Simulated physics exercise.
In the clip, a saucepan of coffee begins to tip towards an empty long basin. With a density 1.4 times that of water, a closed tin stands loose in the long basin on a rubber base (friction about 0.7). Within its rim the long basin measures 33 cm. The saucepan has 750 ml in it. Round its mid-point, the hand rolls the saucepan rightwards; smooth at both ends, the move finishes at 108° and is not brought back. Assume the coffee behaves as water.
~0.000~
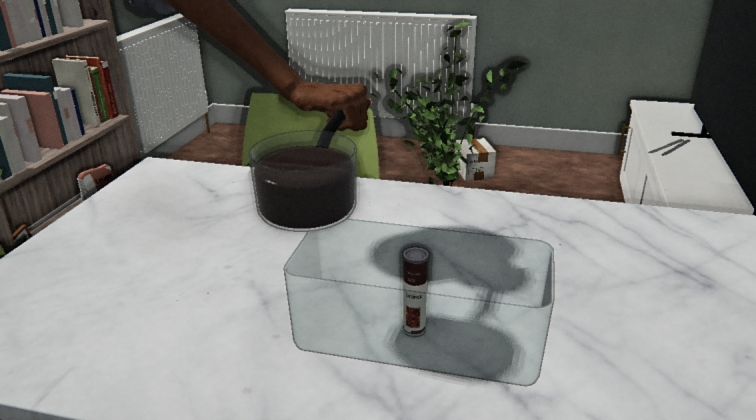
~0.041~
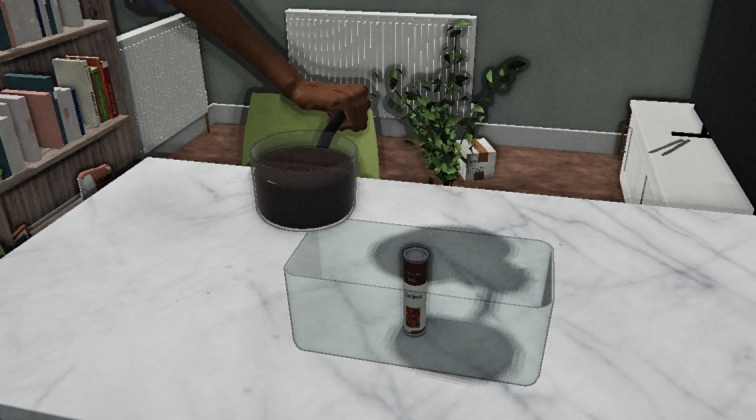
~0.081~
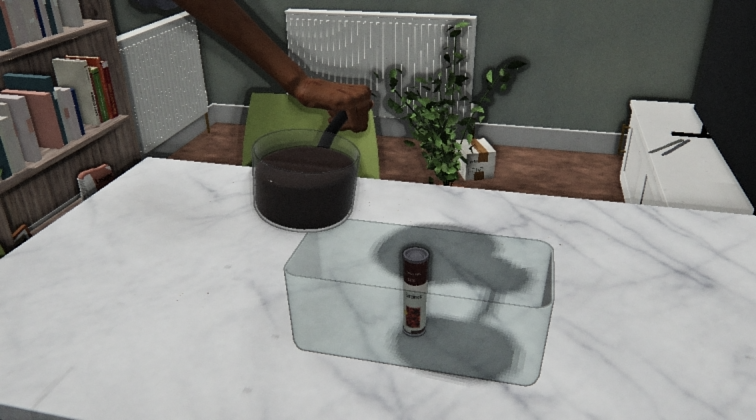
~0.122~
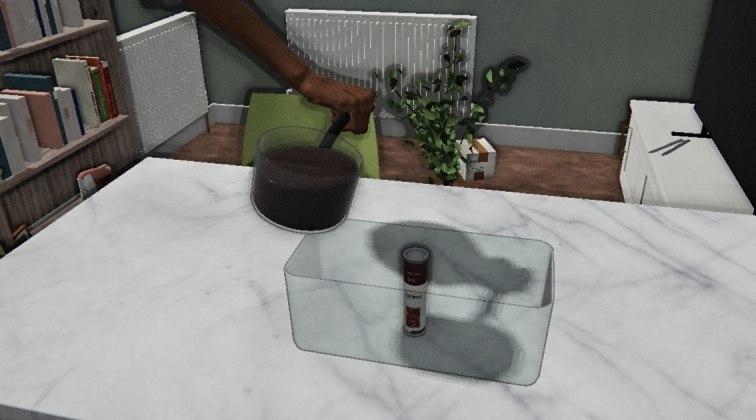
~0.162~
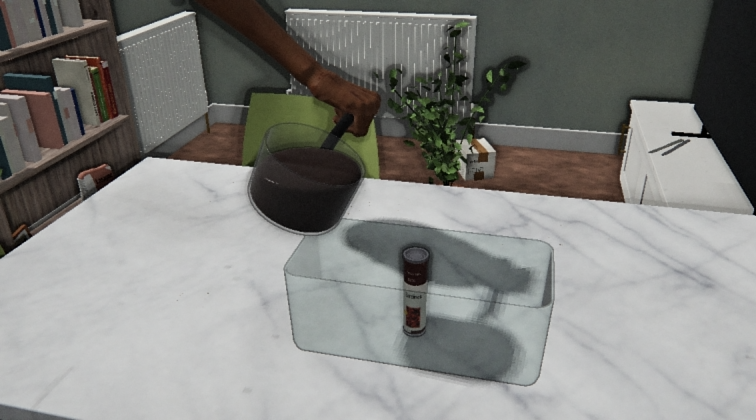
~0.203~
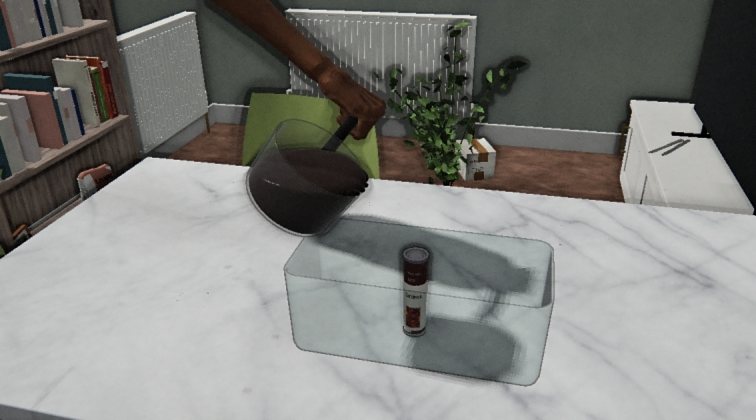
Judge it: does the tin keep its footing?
It rides it out.
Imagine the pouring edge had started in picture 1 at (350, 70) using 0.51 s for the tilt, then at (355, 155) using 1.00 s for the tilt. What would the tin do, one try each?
Try 1: Tipped over; try 2: Still standing.
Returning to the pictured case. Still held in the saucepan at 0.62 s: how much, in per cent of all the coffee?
I'd estimate some 6 per cent.
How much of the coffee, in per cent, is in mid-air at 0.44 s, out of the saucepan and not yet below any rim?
I'd say close to 28 per cent.
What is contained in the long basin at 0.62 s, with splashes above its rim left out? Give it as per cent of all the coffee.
Close to 90 in a hundred.
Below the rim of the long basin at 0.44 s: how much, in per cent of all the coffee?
42 %, give or take.
By 0.44 s the tilt is 104° and 31 per cent is still to pour; the tin stands where it began.
By 0.62 s the tilt is 108° and 6 per cent is still to pour; the tin stands where it began.
By 0.81 s the tilt is 108° and 0 per cent is still to pour; the tin stands where it began.
By 1.01 s the tilt is 108° and 0 per cent is still to pour; the tin stands where it began.
At rest the tin stands where it began.
